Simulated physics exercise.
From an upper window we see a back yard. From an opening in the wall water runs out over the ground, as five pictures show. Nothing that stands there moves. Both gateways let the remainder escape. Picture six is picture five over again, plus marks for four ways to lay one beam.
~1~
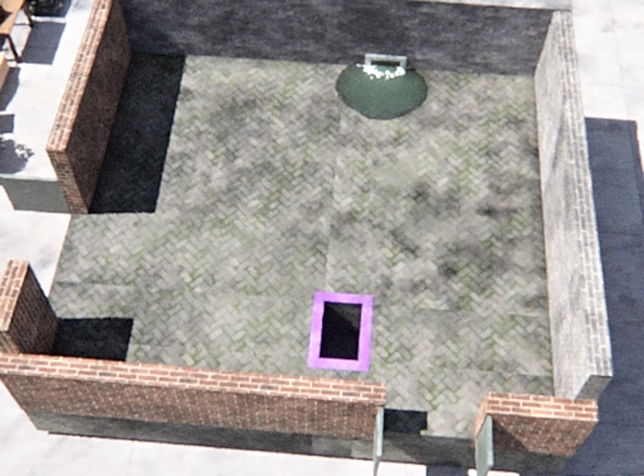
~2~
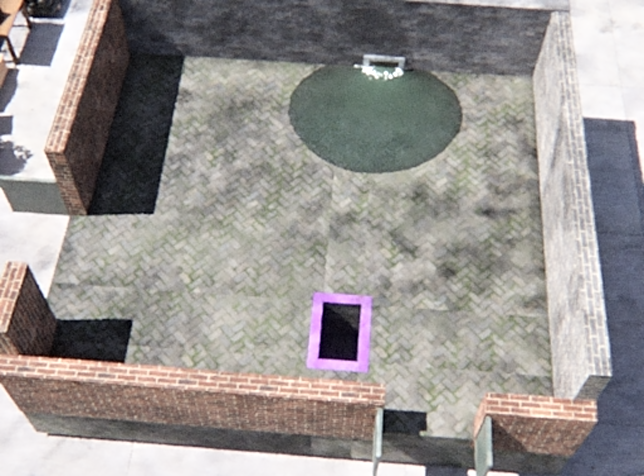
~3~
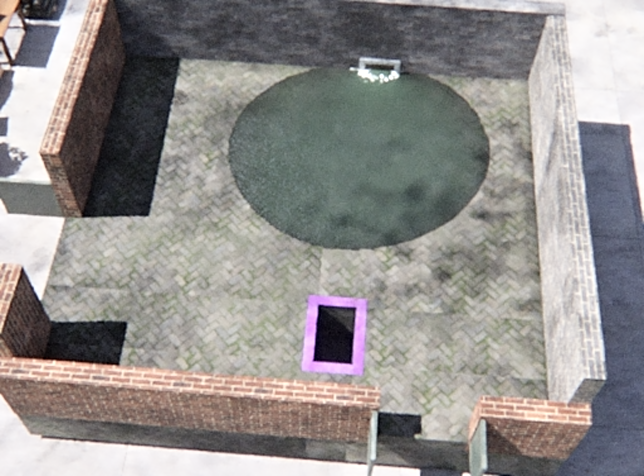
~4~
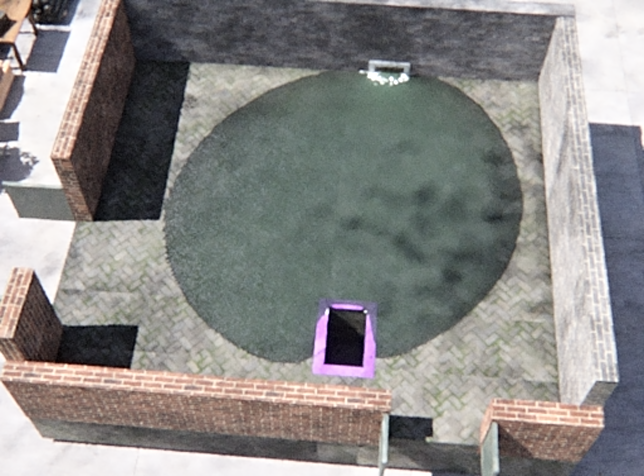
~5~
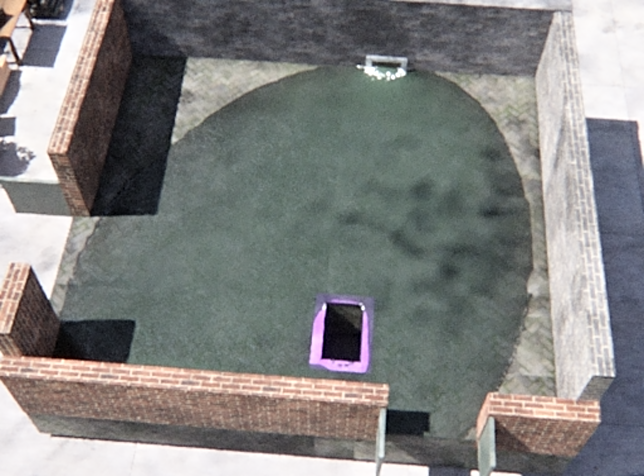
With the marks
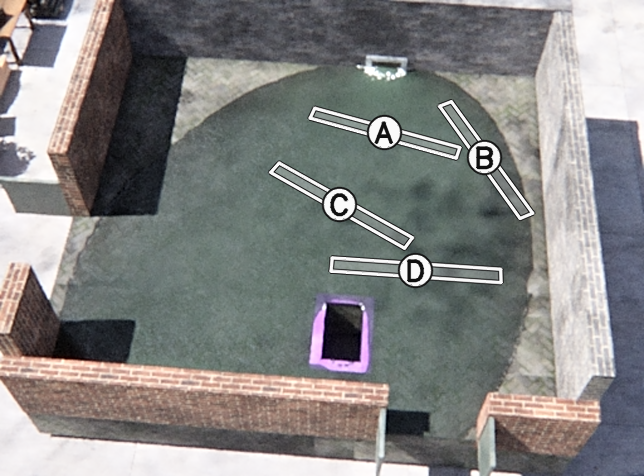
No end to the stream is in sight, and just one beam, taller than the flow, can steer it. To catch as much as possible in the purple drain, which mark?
Best: B.
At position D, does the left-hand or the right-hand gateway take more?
The left gate.
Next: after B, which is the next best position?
It is A.
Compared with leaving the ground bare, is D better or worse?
It is worse.
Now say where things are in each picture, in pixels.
Outfall at (385, 62); purple drain at (341, 331); open gate at (74, 265); open gate at (428, 416); water covers 3 % of the ground and shows as far out as (356, 105); purple drain still dry.
Water covers 11 % of the ground and shows as far out as (397, 168); purple drain still dry.
Water covers 26 % of the ground and shows as far out as (270, 220); purple drain still dry.
Water covers 48 % of the ground and shows as far out as (278, 354); purple drain taking water.
Water covers 69 % of the ground and shows as far out as (77, 339); purple drain taking water.
On the marked copy, A from (312, 113) to (458, 152); B from (445, 103) to (526, 215); C from (274, 167) to (408, 242); D from (331, 264) to (500, 275).
For position A, about 29 % of the stream runs into the purple drain, about 72 % out by the gates.
For position B, about 40 % of the stream runs into the purple drain, about 60 % out by the gates.
For position C, about 20 % of the stream runs into the purple drain, about 79 % out by the gates.
For position D, about 20 % of the stream runs into the purple drain, about 80 % out by the gates.
